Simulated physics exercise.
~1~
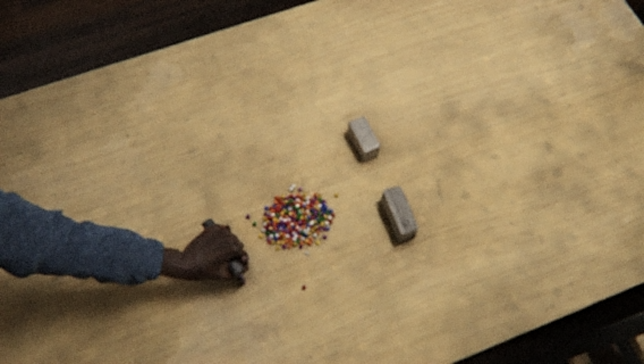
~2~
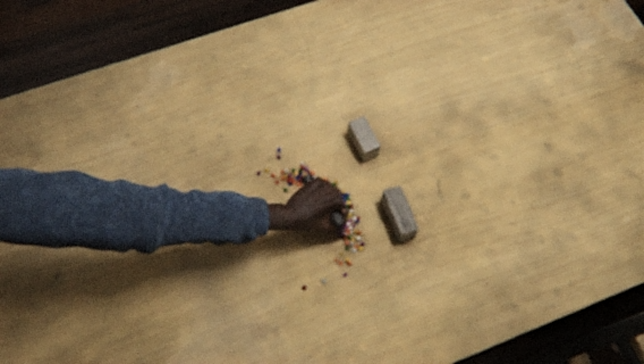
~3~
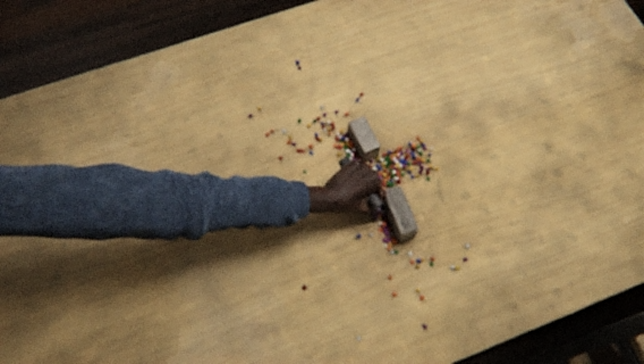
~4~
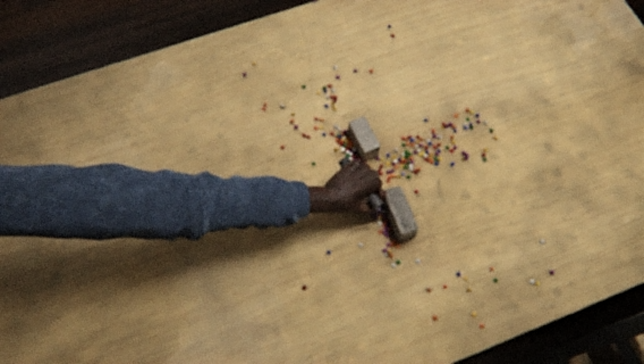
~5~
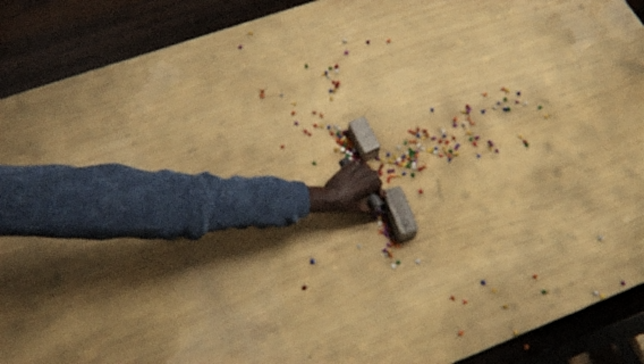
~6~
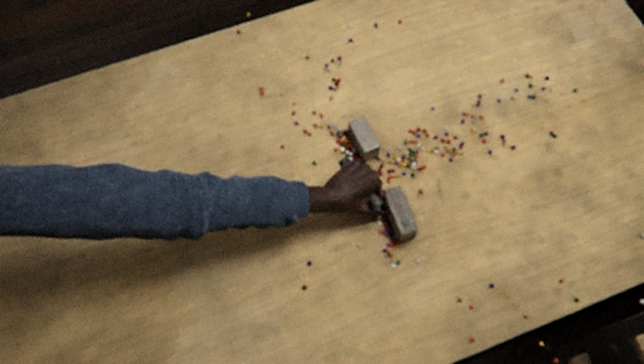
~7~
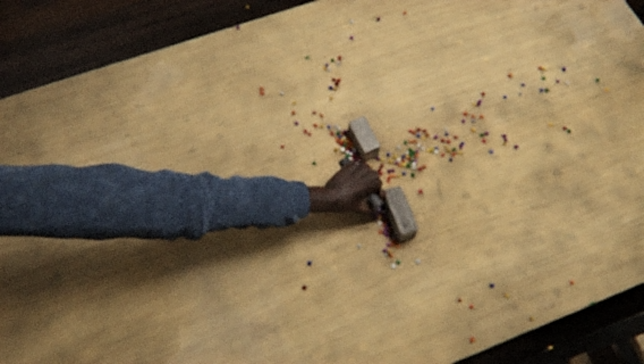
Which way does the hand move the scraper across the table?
The hand moves the scraper to the right, toward the two grey blocks.
